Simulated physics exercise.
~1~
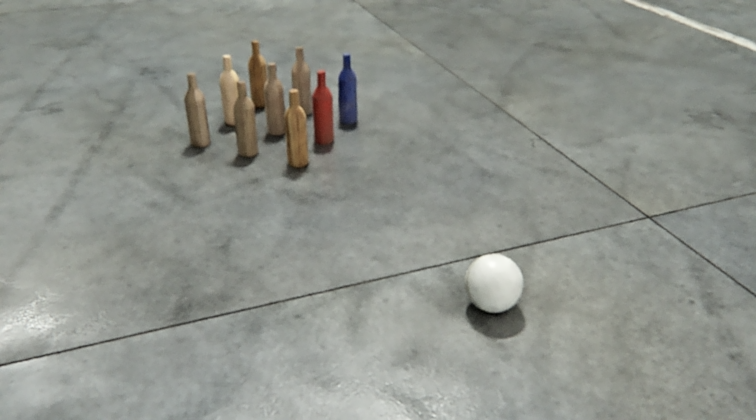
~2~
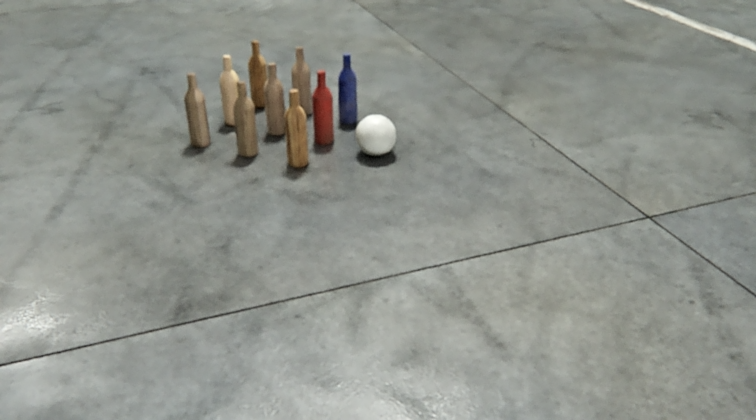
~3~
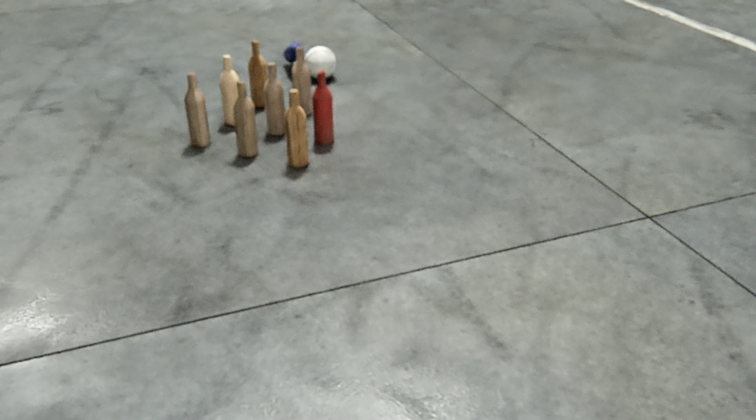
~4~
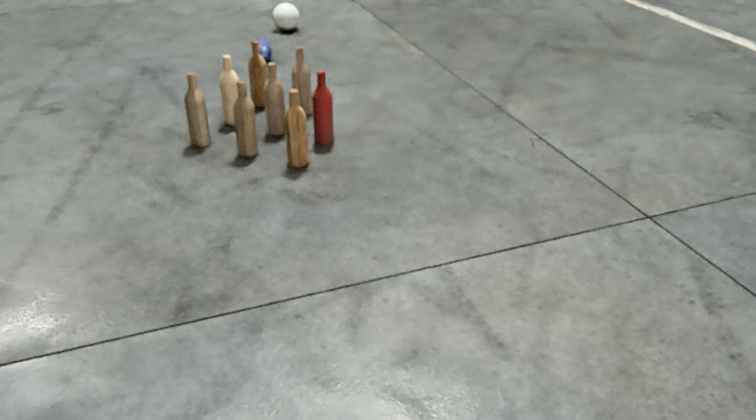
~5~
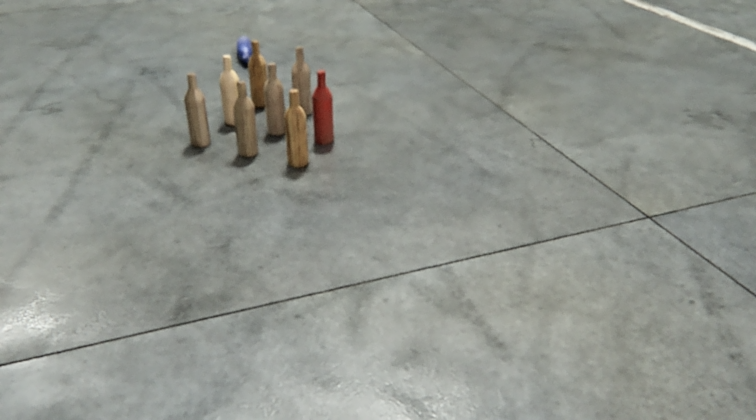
Nine wooden skittles standing on a concrete floor as a white ball rolls in, knocks over the blue one and rolls out of view.
